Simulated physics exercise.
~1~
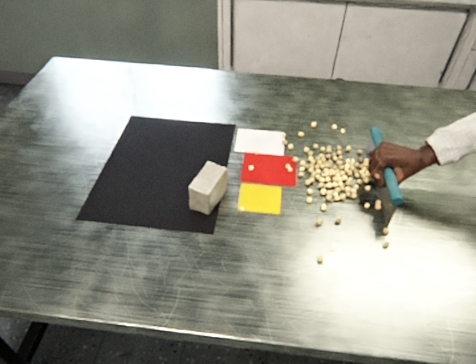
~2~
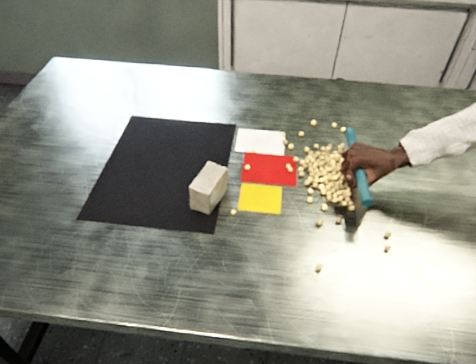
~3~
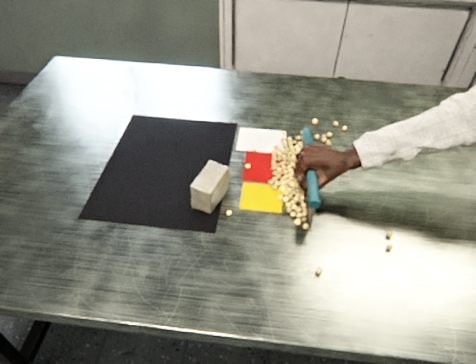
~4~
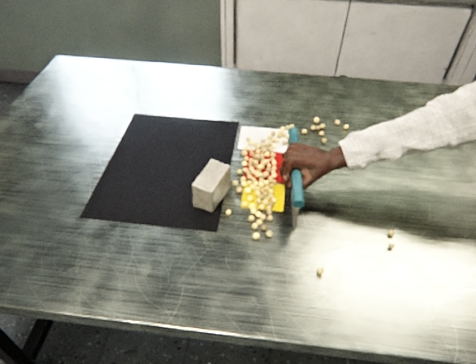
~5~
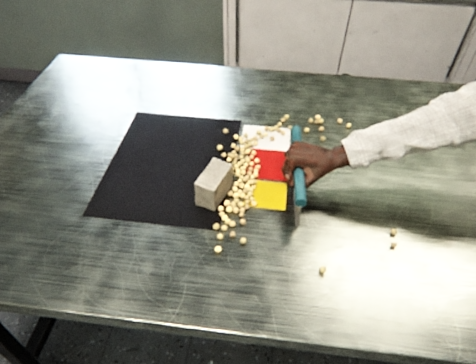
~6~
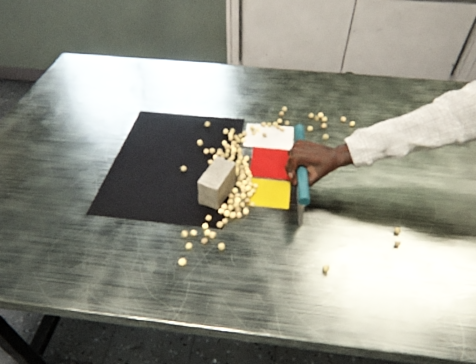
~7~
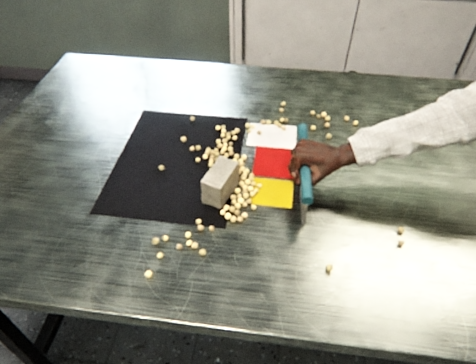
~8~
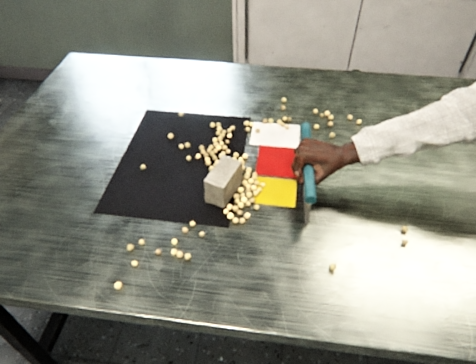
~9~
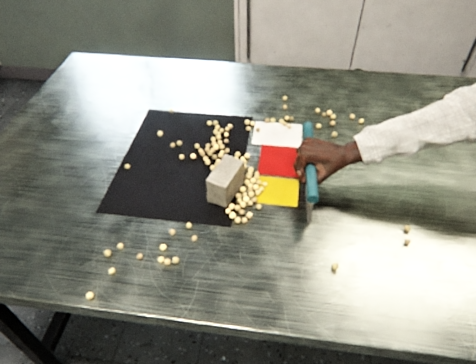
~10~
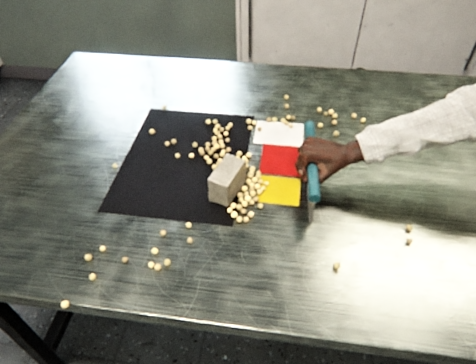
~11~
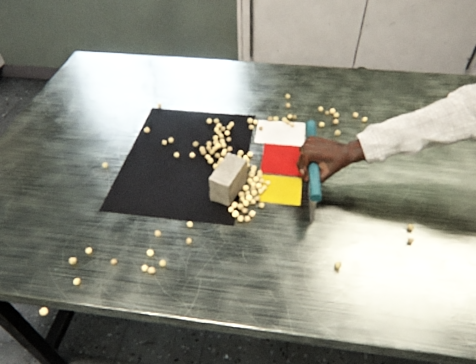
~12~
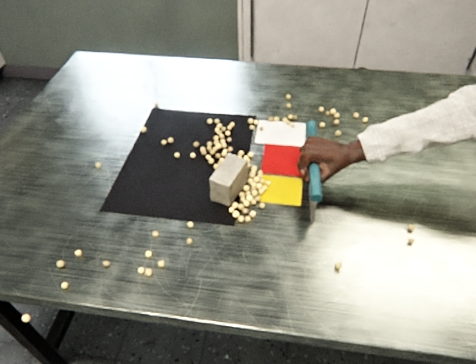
The video shows a hand sweeping a scraper left through a pile of round, pale nuts on a metal table, pushing them across coloured sheets toward a block. The scraper stops, and nuts scatter around the block, over the black sheet and toward the table's near left edge.
